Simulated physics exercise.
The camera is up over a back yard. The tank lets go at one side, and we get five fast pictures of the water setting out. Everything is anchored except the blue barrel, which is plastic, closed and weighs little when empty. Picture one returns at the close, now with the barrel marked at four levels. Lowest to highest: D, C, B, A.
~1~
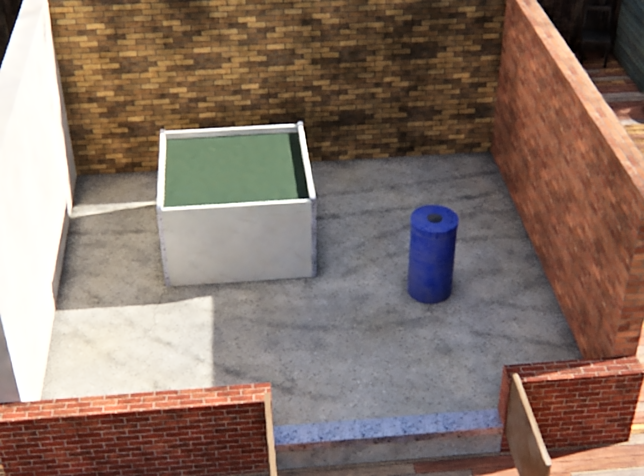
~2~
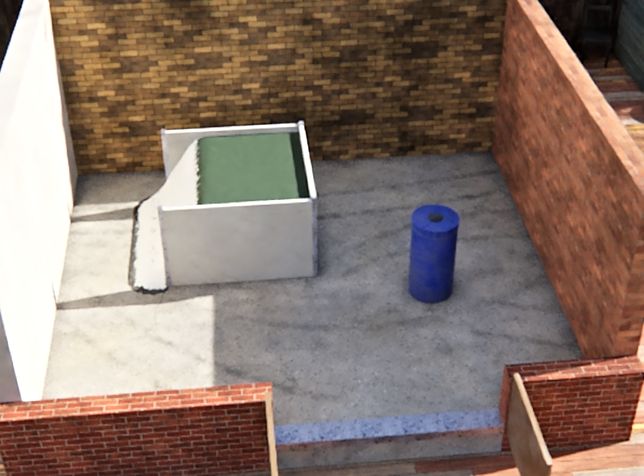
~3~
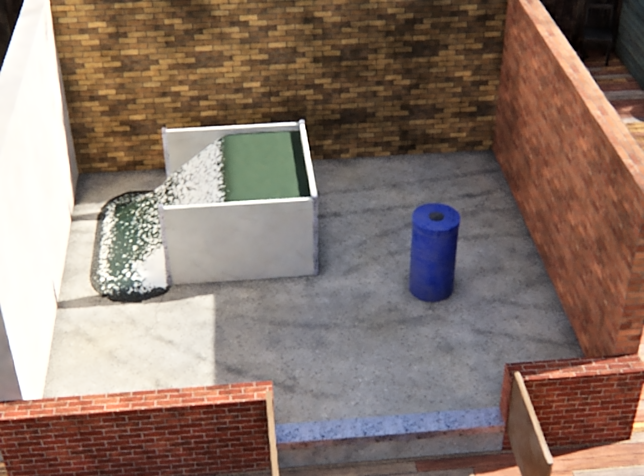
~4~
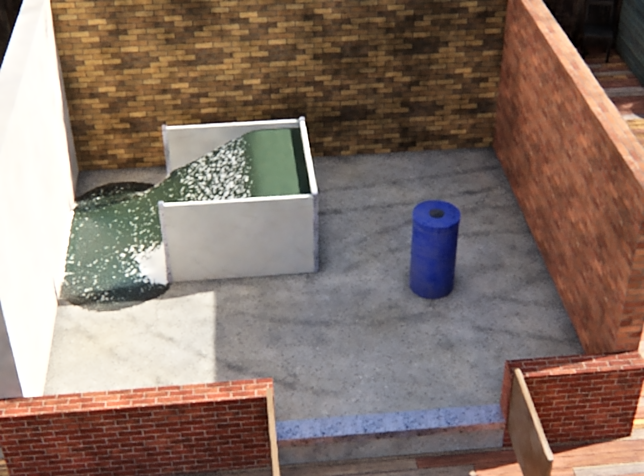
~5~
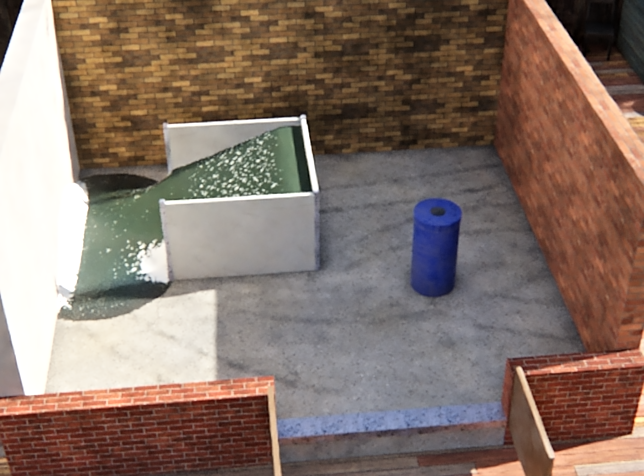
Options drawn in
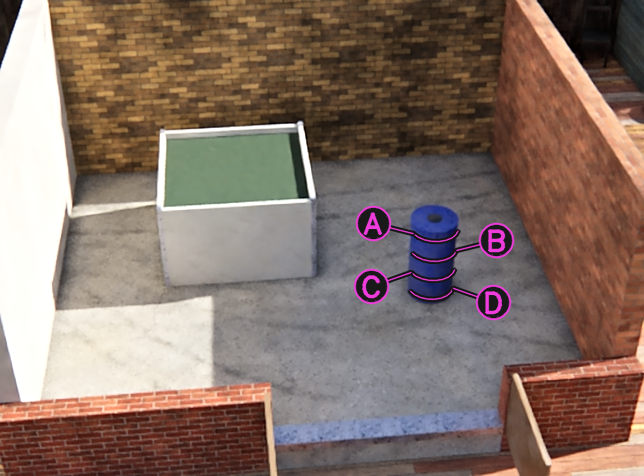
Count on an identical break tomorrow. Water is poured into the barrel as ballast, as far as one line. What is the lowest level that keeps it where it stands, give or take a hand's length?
Choose C.
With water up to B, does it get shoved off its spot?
No, that is safe.
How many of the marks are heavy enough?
Three of the four.
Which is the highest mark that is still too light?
That would be D.
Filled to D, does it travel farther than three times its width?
No.
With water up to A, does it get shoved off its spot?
No, that is safe.
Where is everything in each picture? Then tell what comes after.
Lid of the blue barrel at (434, 218); tank full, its middle at (234, 170); open gate at (388, 378).
Water covers 3 % of the ground and is seen nearest the barrel at (156, 281).
Water covers 7 % of the ground and is seen nearest the barrel at (163, 279).
Water covers 12 % of the ground and is seen nearest the barrel at (163, 276).
Lid of the blue barrel at (438, 211); water covers 13 % of the ground and is seen nearest the barrel at (164, 274).
On the marked copy, A at (438, 241); B at (437, 261); C at (435, 280); D at (434, 299); from the bottom up D, C, B, A.
For mark A, it does not move.
For mark B, it does not move.
For mark C, it does not move.
For mark D, it is pushed about twice its own width away.
